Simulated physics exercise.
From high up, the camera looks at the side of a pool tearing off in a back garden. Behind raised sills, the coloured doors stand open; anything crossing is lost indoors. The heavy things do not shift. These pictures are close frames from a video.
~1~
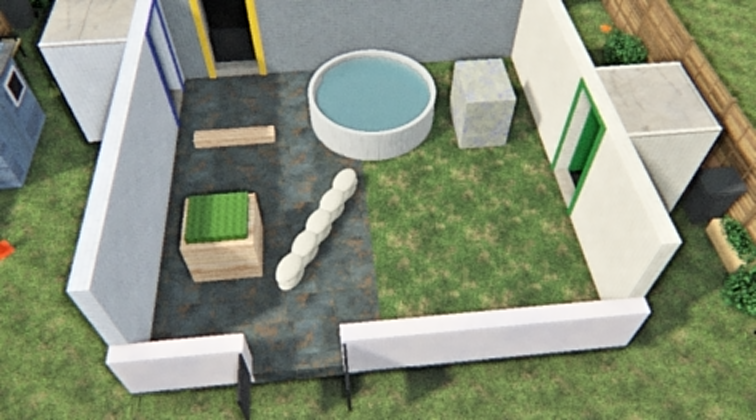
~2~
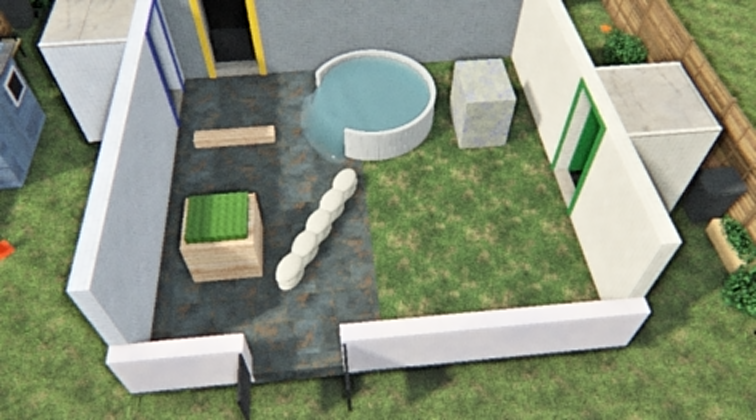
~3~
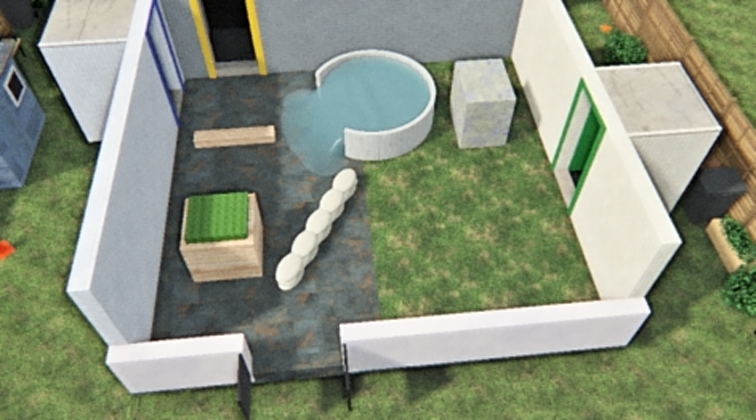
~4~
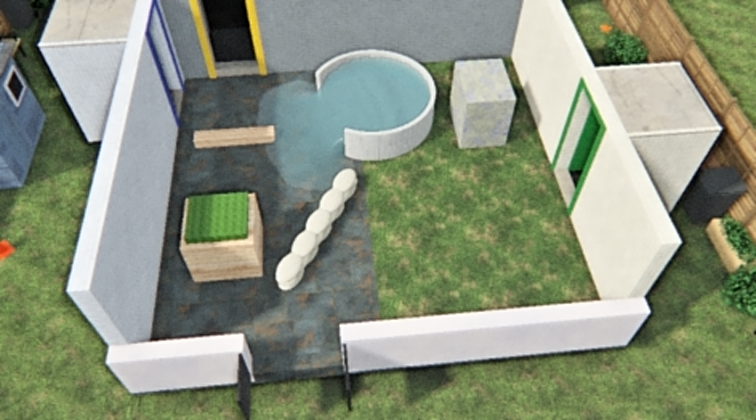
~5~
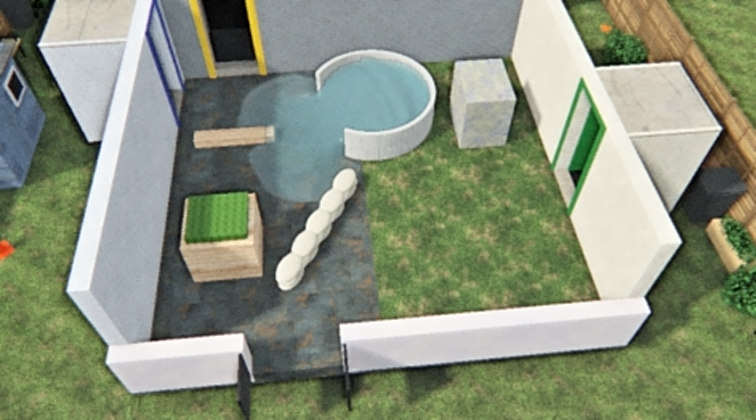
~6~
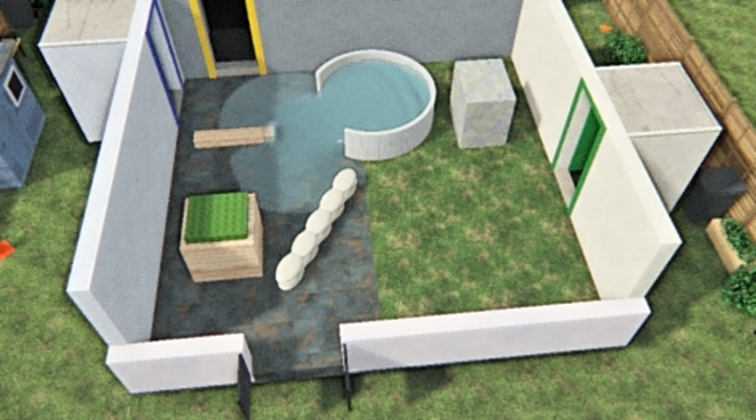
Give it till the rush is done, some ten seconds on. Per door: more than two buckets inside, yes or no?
Per door - blue door: Yes, green door: No, yellow door: No.
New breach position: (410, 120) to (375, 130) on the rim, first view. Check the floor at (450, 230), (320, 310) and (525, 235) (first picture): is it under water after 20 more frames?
Submerged, submerged, submerged.
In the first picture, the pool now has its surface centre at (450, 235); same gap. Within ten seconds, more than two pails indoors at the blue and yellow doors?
Blue door: Below the limit; yellow door: Below the limit.
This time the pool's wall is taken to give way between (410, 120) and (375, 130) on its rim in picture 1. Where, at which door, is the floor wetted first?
That would be the green-painted one.
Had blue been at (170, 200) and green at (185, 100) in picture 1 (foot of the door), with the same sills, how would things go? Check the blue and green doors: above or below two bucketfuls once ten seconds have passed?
So the blue door ends up above and the green door ends up above.
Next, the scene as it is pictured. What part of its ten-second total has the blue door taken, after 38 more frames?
Roughly 100 per cent.
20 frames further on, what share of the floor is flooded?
Estimate: Some 40 in a hundred.
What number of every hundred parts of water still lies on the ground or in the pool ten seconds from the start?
Around 80 in a hundred.
A moment on, water covers 30 % of the floor; the blue door under two buckets in, the green door not reached, the yellow door wet at the sill, nothing in.
Next, water covers 35 % of the floor; the blue door over two buckets in, the green door not reached, the yellow door wet at the sill, nothing in.
Then, water covers 40 % of the floor; the blue door far over two buckets in, the green door not reached, the yellow door wet at the sill, nothing in.
Later, water covers 50 % of the floor; the blue door far over two buckets in, the green door not reached, the yellow door wet at the sill, nothing in.
In the end, water covers 75 % of the floor; the blue door far over two buckets in, the green door not reached, the yellow door wet at the sill, nothing in.
